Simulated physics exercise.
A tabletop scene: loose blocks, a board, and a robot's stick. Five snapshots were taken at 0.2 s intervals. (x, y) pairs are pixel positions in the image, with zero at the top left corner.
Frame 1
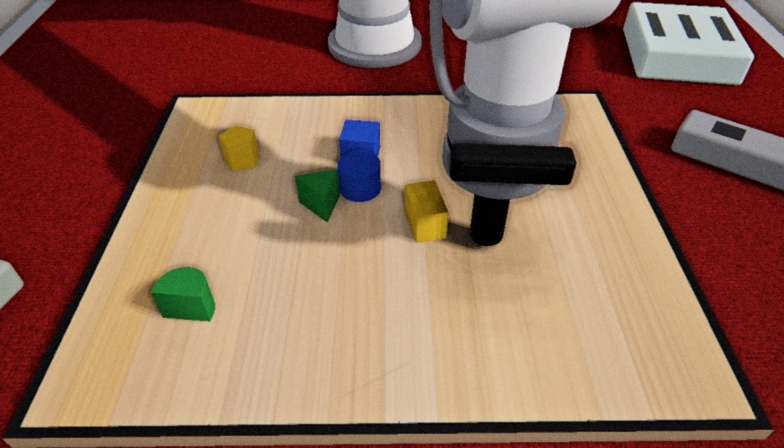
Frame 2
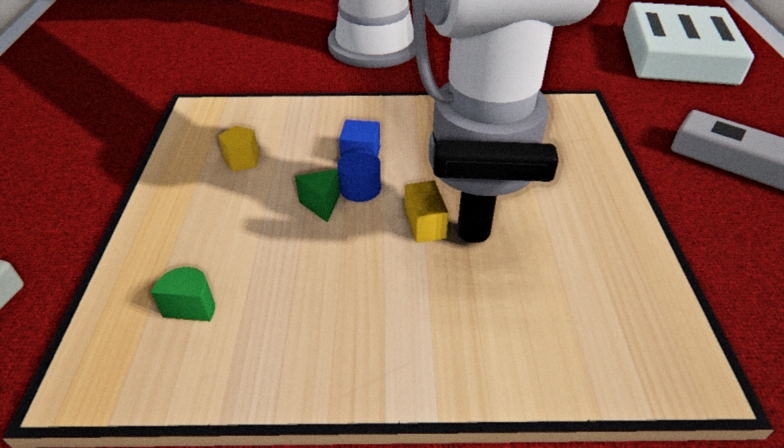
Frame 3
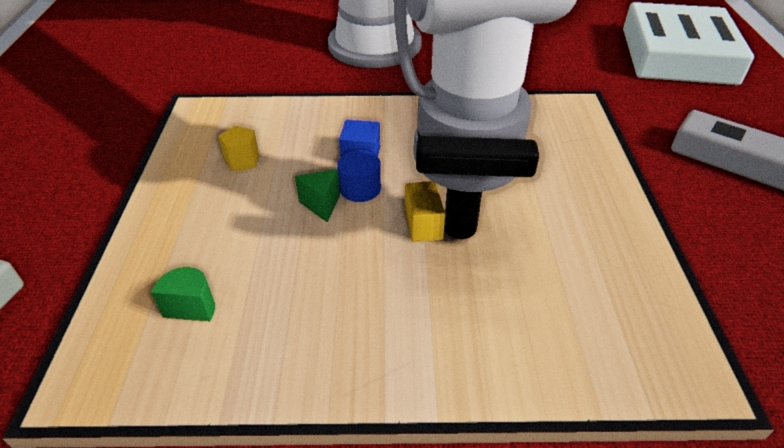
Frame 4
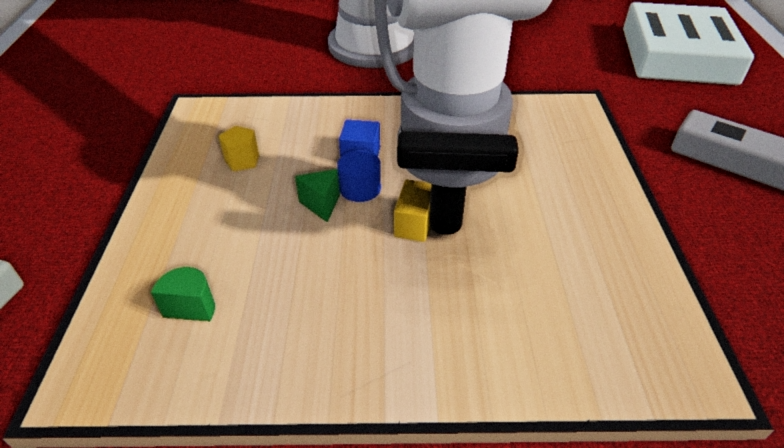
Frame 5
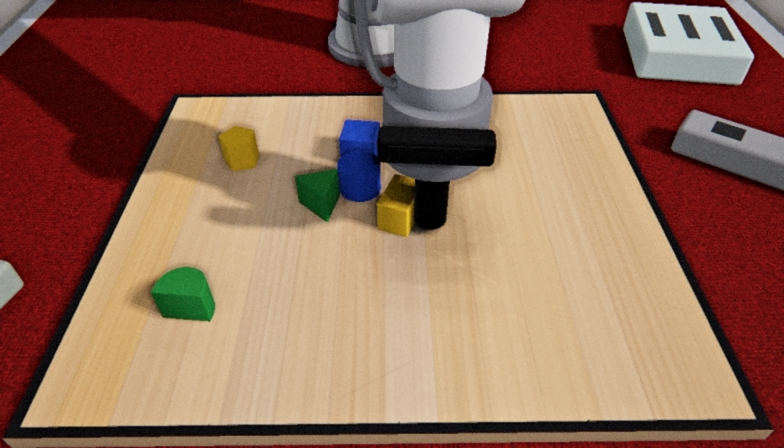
A robot arm's black stick slides left across a pale wooden board on a red surface, seen from above at a slant by a still camera. Near the middle lie a blue cylinder against a blue block and a green triangle, with a yellow pentagon farther left and a rounded green block at lower left. The stick reaches the yellow oblong block and pushes it leftward toward the cylinder, while the other blocks stay still.
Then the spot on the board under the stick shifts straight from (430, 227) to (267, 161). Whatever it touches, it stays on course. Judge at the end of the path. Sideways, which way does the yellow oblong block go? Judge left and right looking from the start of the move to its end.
It is displaced to the right.
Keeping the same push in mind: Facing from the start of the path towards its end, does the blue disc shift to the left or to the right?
Measured against the direction from start to end, the blue disc shifts toward the right-hand side.
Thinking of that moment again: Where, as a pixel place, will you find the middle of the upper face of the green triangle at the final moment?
If I read the scene right, the answer is (298, 179).
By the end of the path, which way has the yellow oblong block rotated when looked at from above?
Prediction: Clockwise.
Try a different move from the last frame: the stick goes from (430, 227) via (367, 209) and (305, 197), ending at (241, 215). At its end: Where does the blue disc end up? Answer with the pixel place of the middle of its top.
The middle of its upper face will lie at (315, 131).
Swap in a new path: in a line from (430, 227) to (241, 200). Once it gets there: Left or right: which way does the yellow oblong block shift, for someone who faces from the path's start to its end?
Pushed right.
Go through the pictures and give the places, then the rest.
In the first picture, stick's lower end at (486, 235); yellow pentagon at (237, 135); green triangle at (319, 180); blue disc at (359, 162); yellow oblong block at (426, 197).
In the second picture, stick at (474, 231); blocks still.
In the third picture, stick at (460, 228); blocks still.
In the fourth picture, stick at (446, 224); yellow oblong block at (415, 196).
In the fifth picture, stick at (430, 219); yellow pentagon at (237, 135); green triangle at (319, 180); blue disc at (359, 162); yellow oblong block at (401, 191).
On the path given first. One third of the way, stick at (369, 195); green triangle at (305, 179), turned 35° anticlockwise; blue disc at (327, 145); yellow oblong block at (343, 166), turned 25° clockwise.
Two thirds of the way, stick at (315, 174); green triangle at (298, 179), turned 60° anticlockwise; blue disc at (291, 122); yellow oblong block at (296, 141), turned 45° clockwise.
At the end, stick at (266, 154); yellow pentagon at (230, 135), turned 20° anticlockwise; green triangle at (298, 179), turned 60° anticlockwise; blue disc at (280, 101); yellow oblong block at (270, 119), turned 75° clockwise.
